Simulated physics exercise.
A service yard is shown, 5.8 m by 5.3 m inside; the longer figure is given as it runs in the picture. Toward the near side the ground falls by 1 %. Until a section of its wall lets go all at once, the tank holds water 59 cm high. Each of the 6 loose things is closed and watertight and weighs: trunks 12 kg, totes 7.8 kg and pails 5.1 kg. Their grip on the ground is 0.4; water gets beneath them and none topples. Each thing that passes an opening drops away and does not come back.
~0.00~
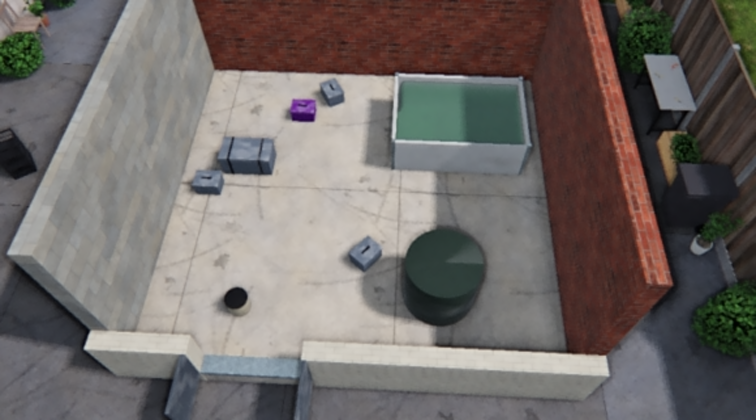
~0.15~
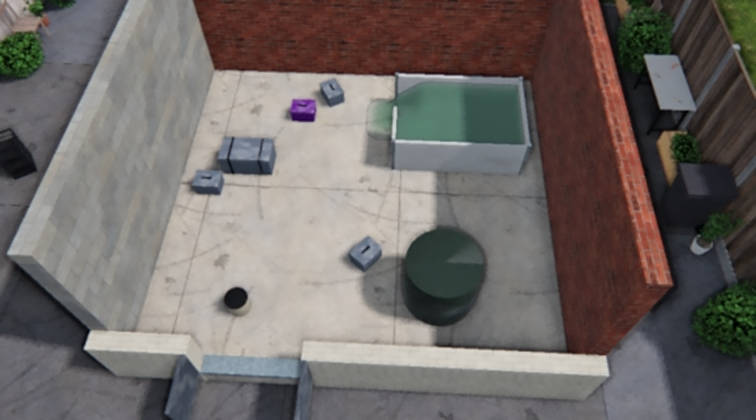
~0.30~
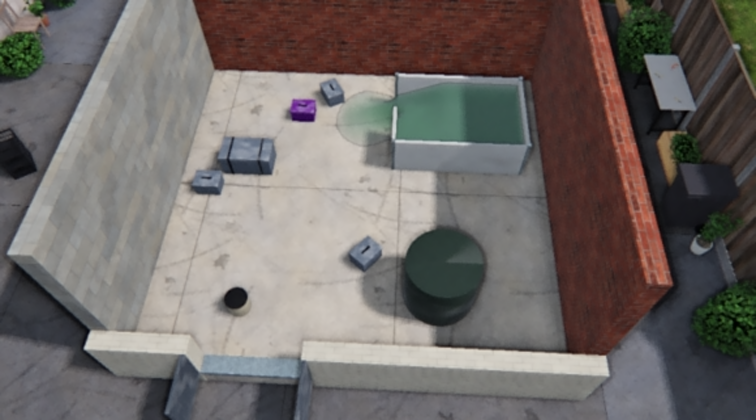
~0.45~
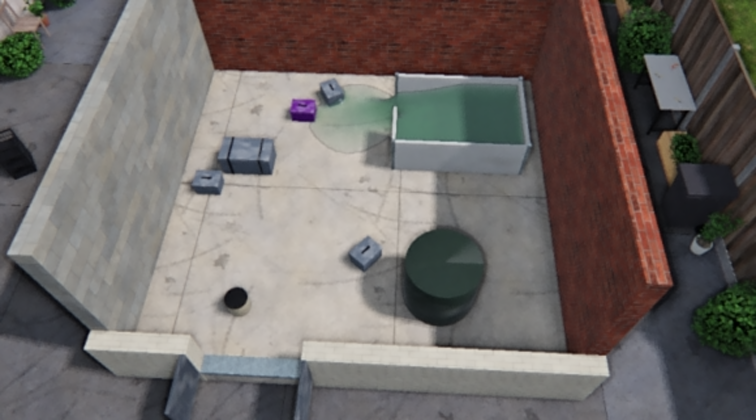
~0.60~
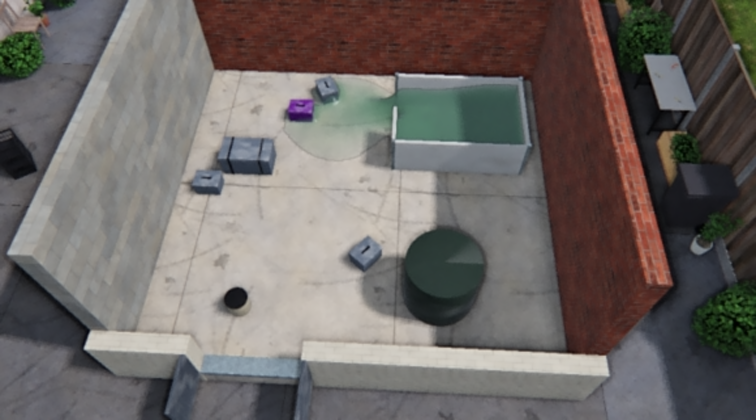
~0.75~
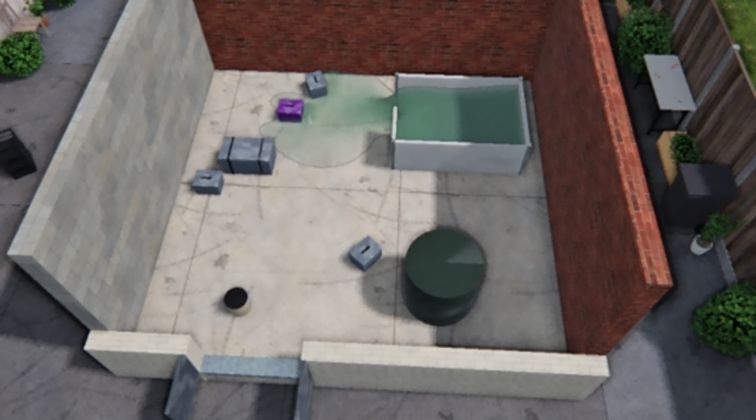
Water pours from the tank's left side across the floor and pushes two totes left.
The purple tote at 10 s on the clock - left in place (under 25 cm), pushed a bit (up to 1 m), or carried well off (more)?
It'll be greatly displaced.
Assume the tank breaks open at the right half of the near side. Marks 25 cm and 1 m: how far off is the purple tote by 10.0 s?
I'd expect the purple tote to have remained in place.
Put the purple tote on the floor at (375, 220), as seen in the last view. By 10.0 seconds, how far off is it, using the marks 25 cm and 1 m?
It stays put.
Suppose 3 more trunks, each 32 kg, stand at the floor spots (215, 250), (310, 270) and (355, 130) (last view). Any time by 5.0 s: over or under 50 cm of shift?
Listed order gives above the limit, within the limit, above the limit.
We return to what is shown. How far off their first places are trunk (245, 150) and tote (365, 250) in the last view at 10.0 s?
In that order: Washed out, 0 cm.
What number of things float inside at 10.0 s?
Total: 0.
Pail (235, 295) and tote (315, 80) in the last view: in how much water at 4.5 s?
First roughly 5 cm, second roughly 14 cm.
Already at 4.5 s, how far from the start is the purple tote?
300 cm or so by then.
After 2.0 s the purple tote is near (207, 108), 1.6 m from its start, afloat; 0 of 6 are out; 2 afloat.
After 4.5 s the purple tote is near (244, 252), 2.9 m from its start, aground; 0 of 6 are out; 3 afloat.
After 7.0 s the purple tote is near (376, 333), 4.2 m from its start, afloat; 3 of 6 are out; 2 afloat.
After 10.0 s the purple tote is near (525, 328), 5.1 m from its start, aground; 3 of 6 are out; 0 afloat.
